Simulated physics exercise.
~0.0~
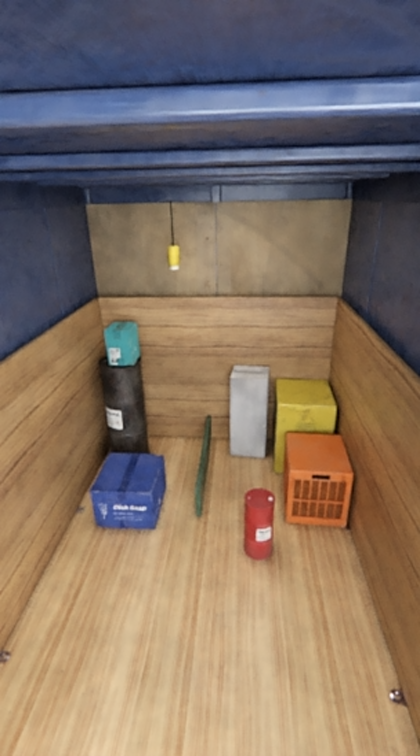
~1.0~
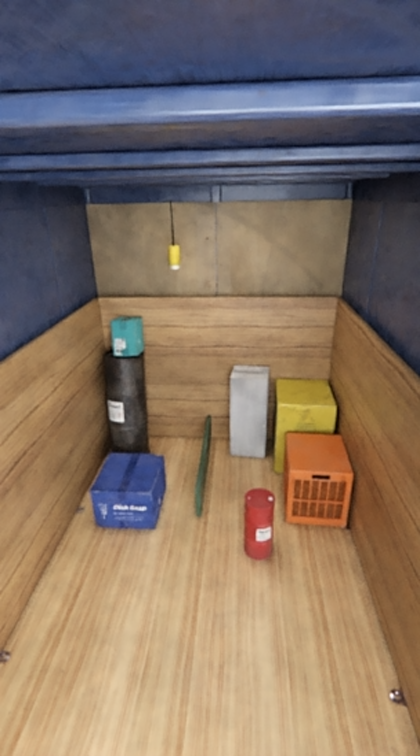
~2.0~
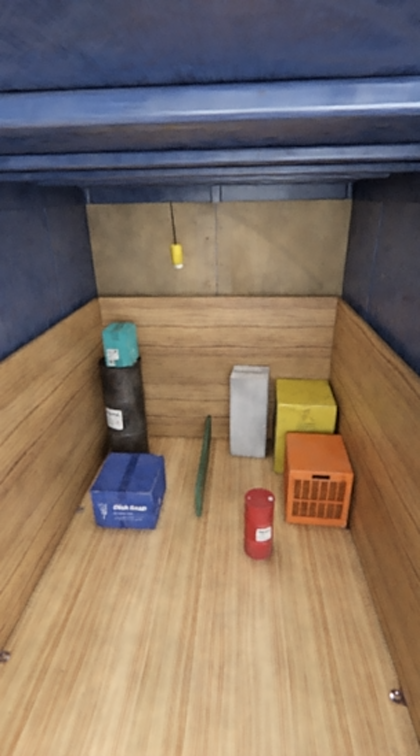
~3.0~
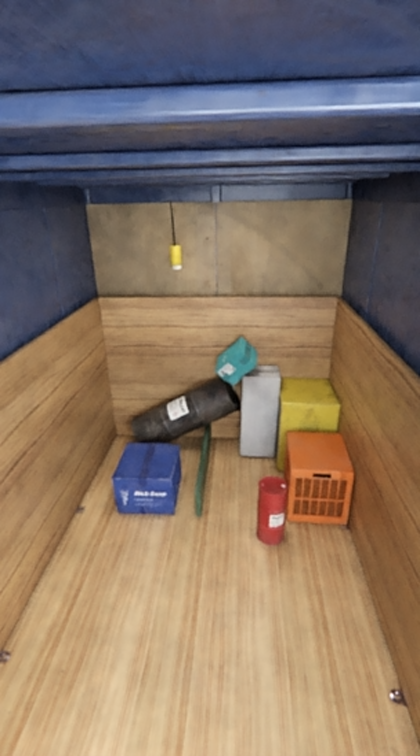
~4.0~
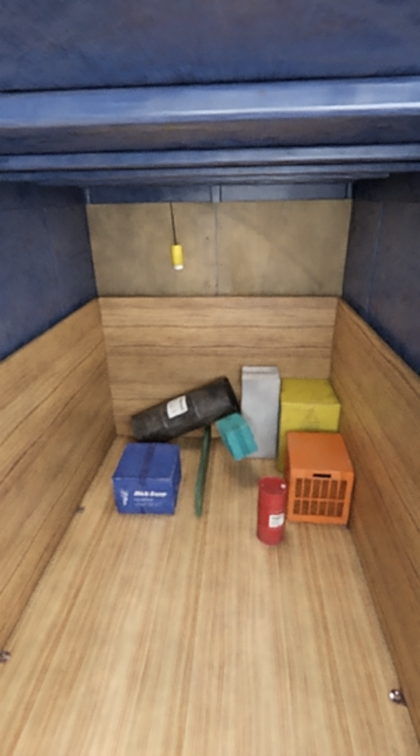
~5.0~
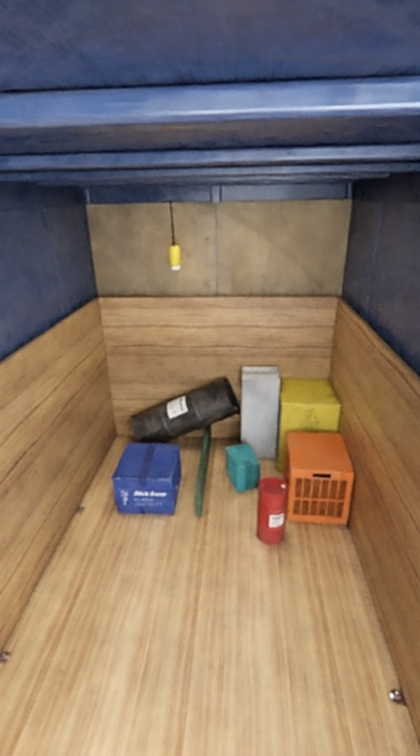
A tall black drum in the back of a van wobbled and toppled to the right over a low green board, tipping the turquoise box off its top and onto the floor, while the blue box and red canister slid slightly and stayed upright.
